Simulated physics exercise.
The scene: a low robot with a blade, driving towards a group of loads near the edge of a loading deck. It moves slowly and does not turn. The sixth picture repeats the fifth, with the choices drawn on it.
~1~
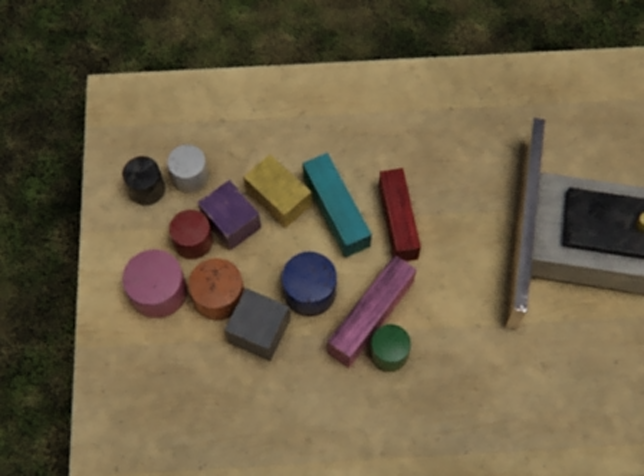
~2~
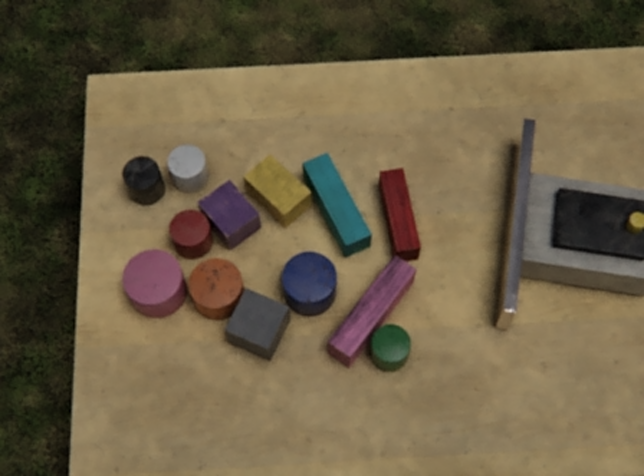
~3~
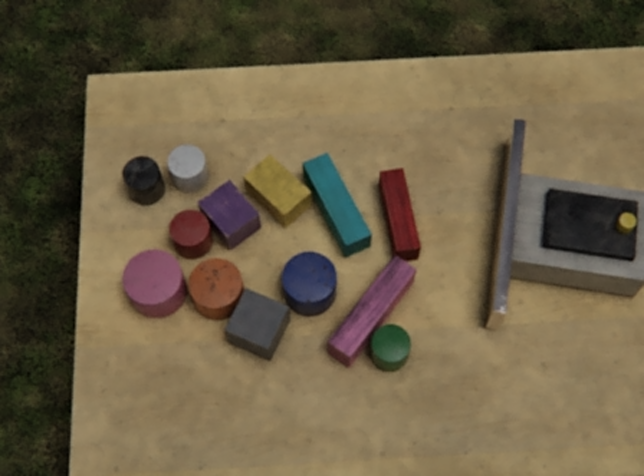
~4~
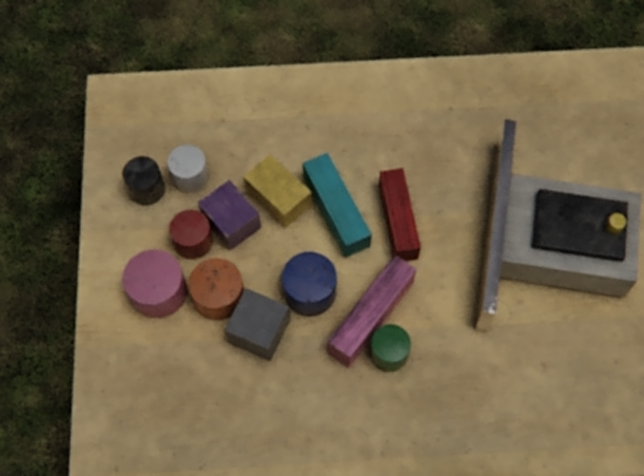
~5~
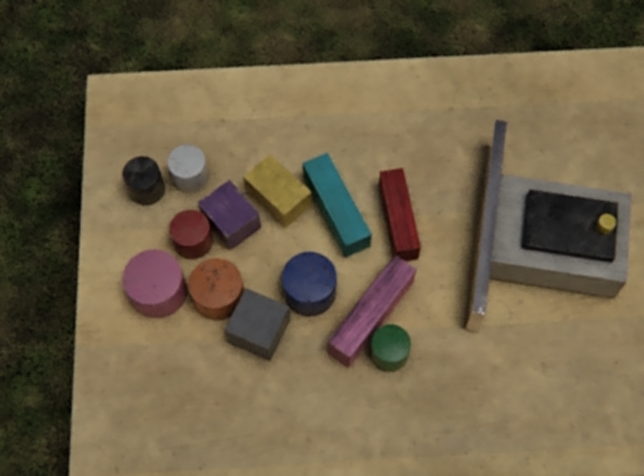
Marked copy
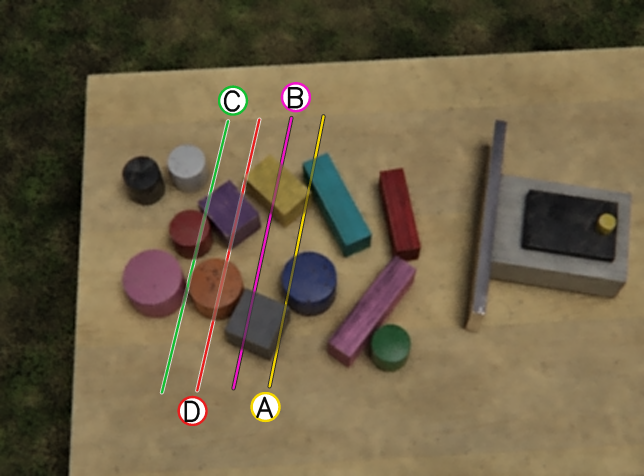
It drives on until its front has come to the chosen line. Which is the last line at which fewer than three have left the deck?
The farthest such stop is C.
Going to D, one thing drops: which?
It is the pink canister.
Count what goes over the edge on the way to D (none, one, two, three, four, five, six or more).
One.
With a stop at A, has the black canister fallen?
No.
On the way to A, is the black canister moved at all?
No.
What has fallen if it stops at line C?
The pink canister.
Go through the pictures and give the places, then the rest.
In the first picture, orange canister (217, 289); grey crate (259, 325); yellow crate (278, 191).
In the second picture, robot (594, 222); purple crate (230, 215).
In the third picture, robot (584, 223); green canister (390, 349).
In the fourth picture, robot (574, 224); pink canister (156, 284).
In the fifth picture, robot (564, 224); red canister (191, 234); pink stick (372, 311); blue canister (310, 284).
On the marked copy, A at (298, 243); B at (264, 245); C at (197, 248); D at (230, 247).
Taking C. A third of the way, robot (458, 230); pink stick (351, 309); turquoise stick (327, 204).
Two thirds of the way, robot (352, 235); pink canister (108, 287); red canister (164, 248).
When it is over, robot (269, 240); pink canister over the edge; orange canister (82, 293); one fallen.
As for the rest, A is within the limit but short; B is within the limit but short; D is within the limit but short.
